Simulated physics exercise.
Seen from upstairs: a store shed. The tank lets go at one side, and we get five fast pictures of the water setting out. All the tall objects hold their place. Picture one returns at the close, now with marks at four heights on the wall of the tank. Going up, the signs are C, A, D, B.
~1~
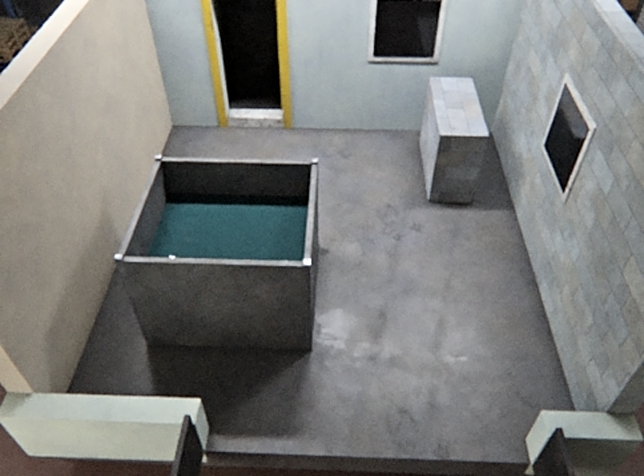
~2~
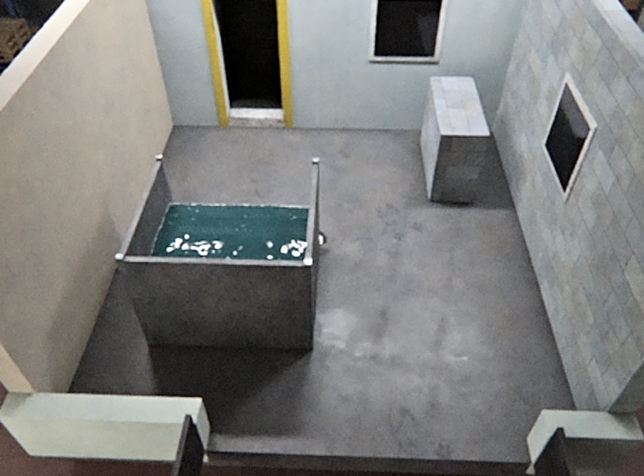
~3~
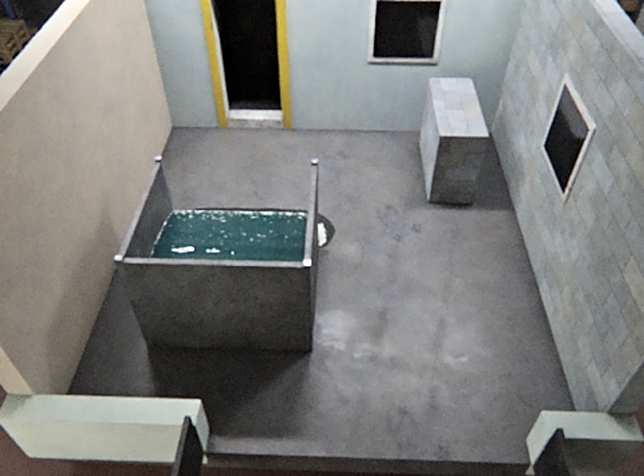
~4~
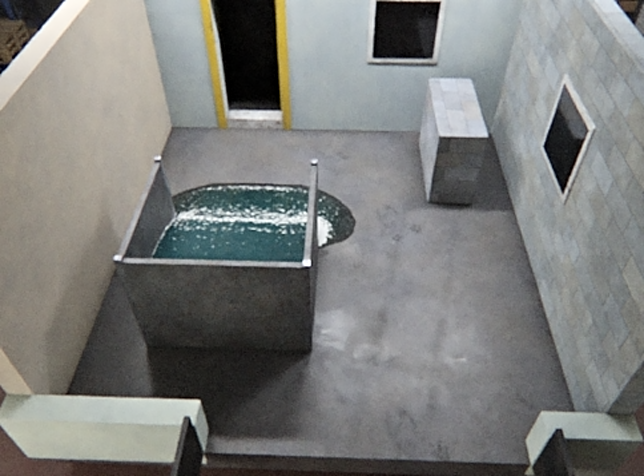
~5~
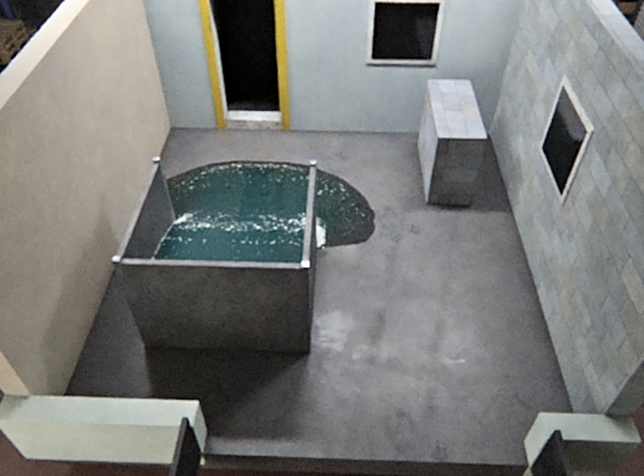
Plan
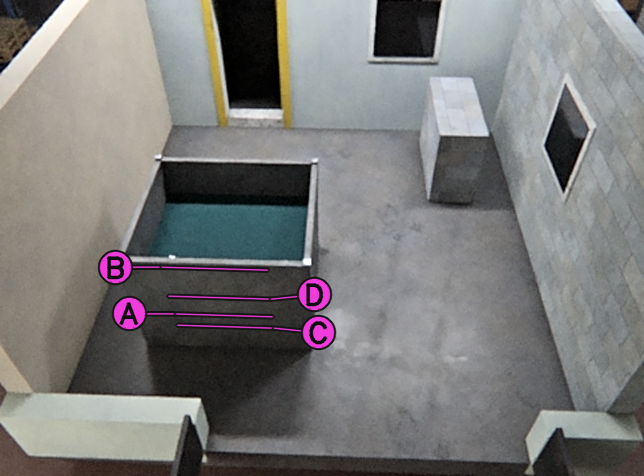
In a store shed seen from above, green water sat still in a square tank, then the tank's back side opened and foaming water poured out, spreading across the floor behind and to the right.
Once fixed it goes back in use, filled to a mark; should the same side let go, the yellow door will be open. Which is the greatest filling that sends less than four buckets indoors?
I would pick mark C.
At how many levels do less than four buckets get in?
One of them.
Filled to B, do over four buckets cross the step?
Yes, that goes wrong.
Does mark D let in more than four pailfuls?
Yes.
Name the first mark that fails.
Here it is mark A.
On the marked copy, A at (223, 315); B at (213, 268); C at (225, 326); D at (219, 297); from the bottom up C, A, D, B.
For mark A, about 8 bucketfuls get in.
For mark B, dozens of bucketfuls pour in.
For mark C, a splash gets over, under a bucket.
For mark D, dozens of bucketfuls pour in.
